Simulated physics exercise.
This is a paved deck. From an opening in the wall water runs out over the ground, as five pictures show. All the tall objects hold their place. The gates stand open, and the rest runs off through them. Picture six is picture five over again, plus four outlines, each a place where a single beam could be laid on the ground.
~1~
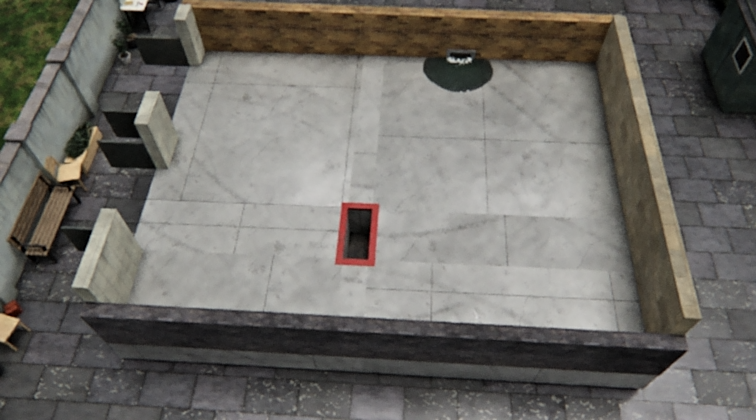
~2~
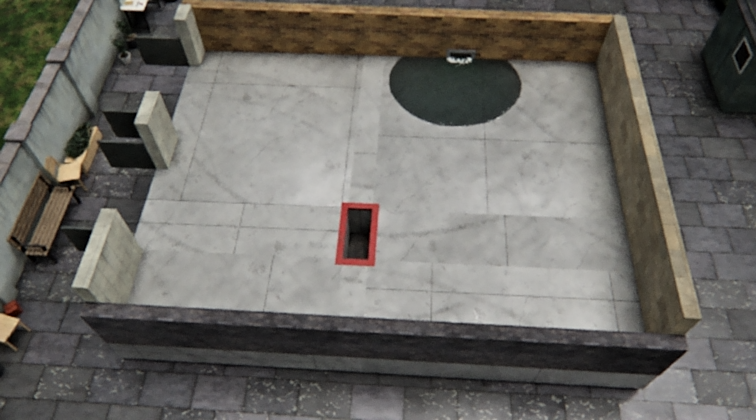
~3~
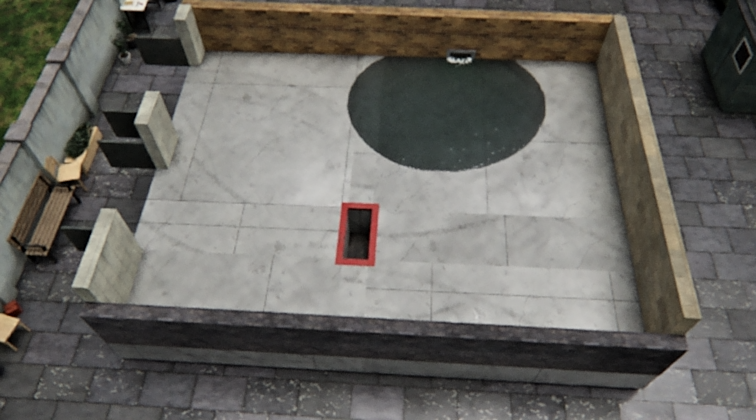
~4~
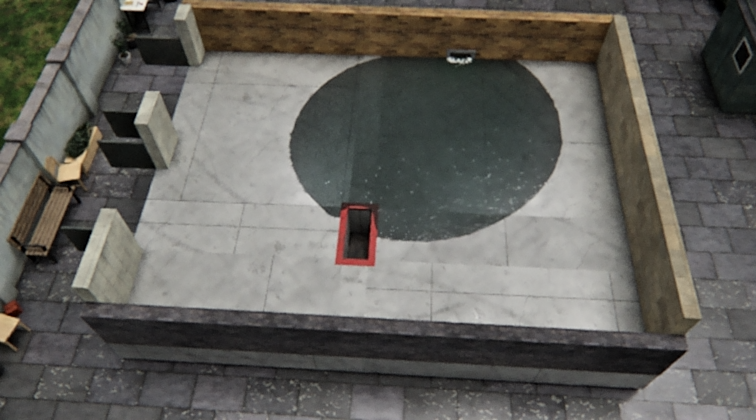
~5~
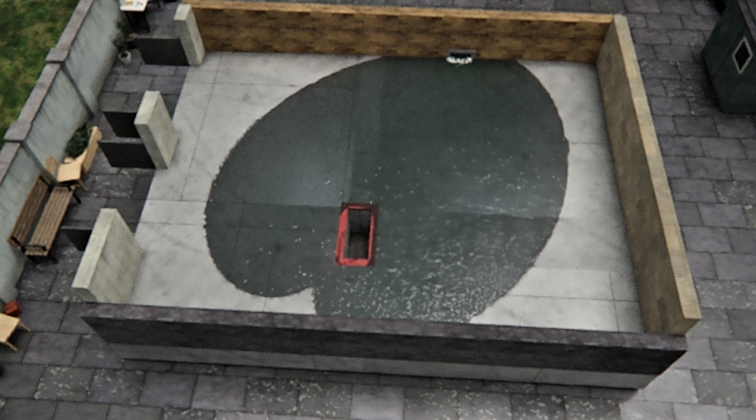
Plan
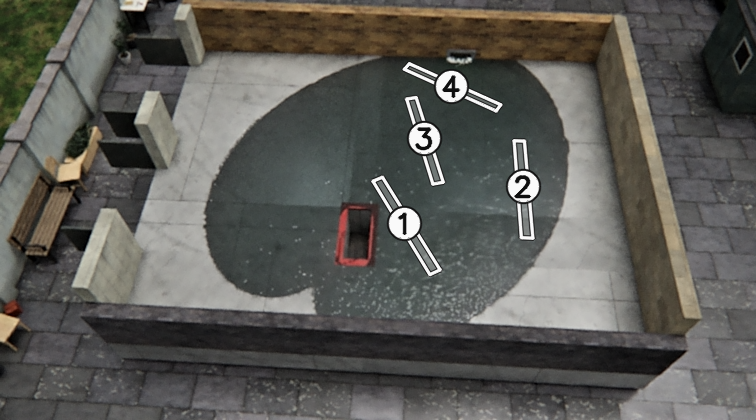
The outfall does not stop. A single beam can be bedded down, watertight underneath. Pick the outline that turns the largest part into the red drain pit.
Use position 2.
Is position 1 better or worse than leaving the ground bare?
It is worse.
On the marked copy, 1 from (377, 179) to (434, 272); 2 from (527, 237) to (519, 140); 3 from (411, 98) to (438, 183); 4 from (406, 66) to (498, 107).
With 1, about 13 % of the stream runs into the red drain pit, about 80 % out by the gates.
With 2, about 28 % of the stream runs into the red drain pit, about 65 % out by the gates.
With 3, about 13 % of the stream runs into the red drain pit, about 80 % out by the gates.
With 4, about 10 % of the stream runs into the red drain pit, about 79 % out by the gates.
